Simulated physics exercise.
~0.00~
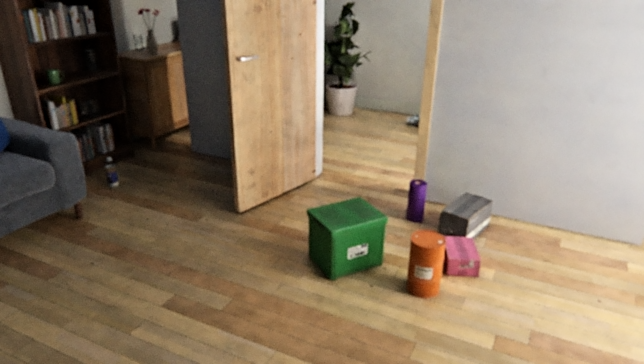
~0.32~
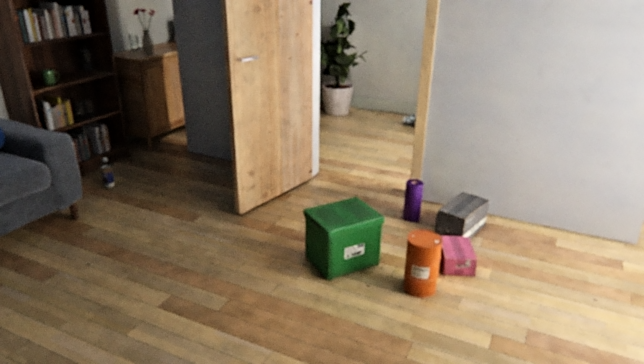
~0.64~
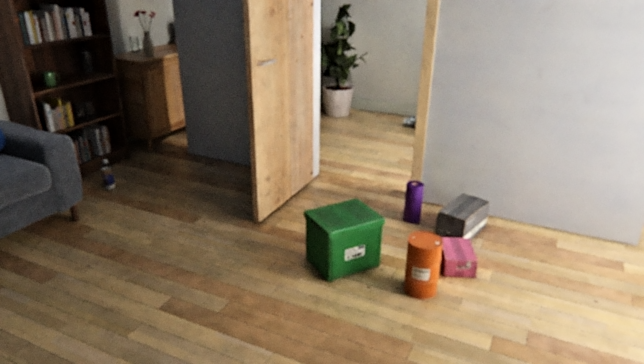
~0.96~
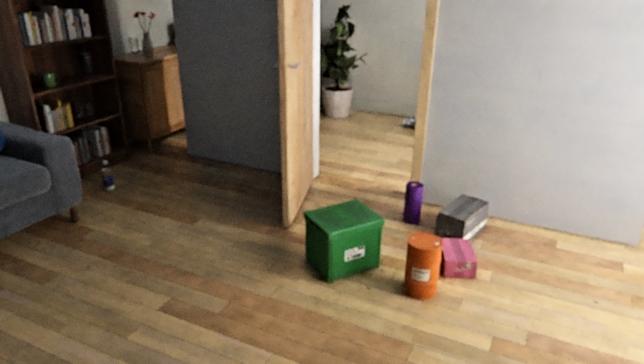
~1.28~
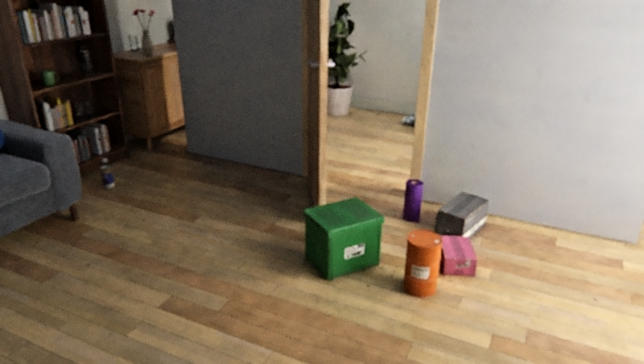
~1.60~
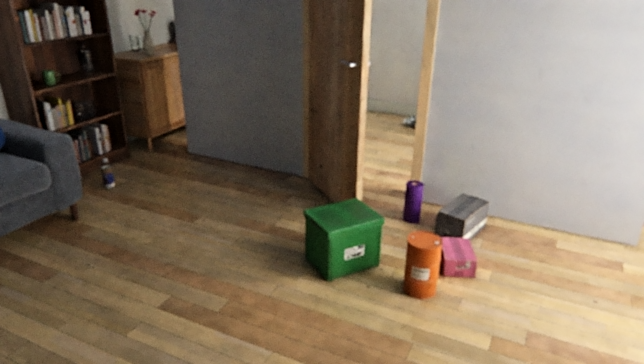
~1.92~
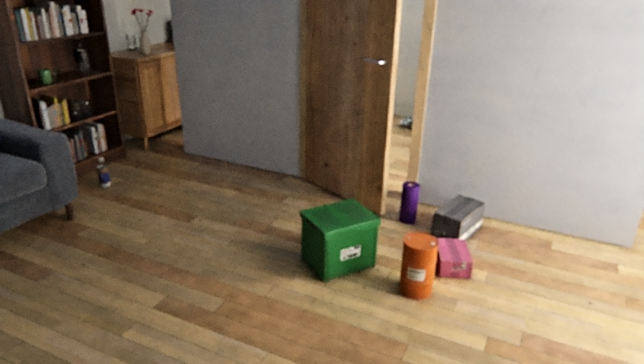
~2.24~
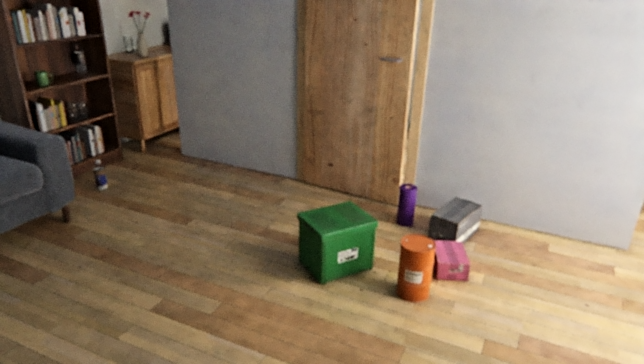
A wooden room door standing wide open swung slowly around to the right until it closed in its doorway, while the green tote, orange canister, purple roll, pink parcel and grey parcel on the wooden floor all stayed put.
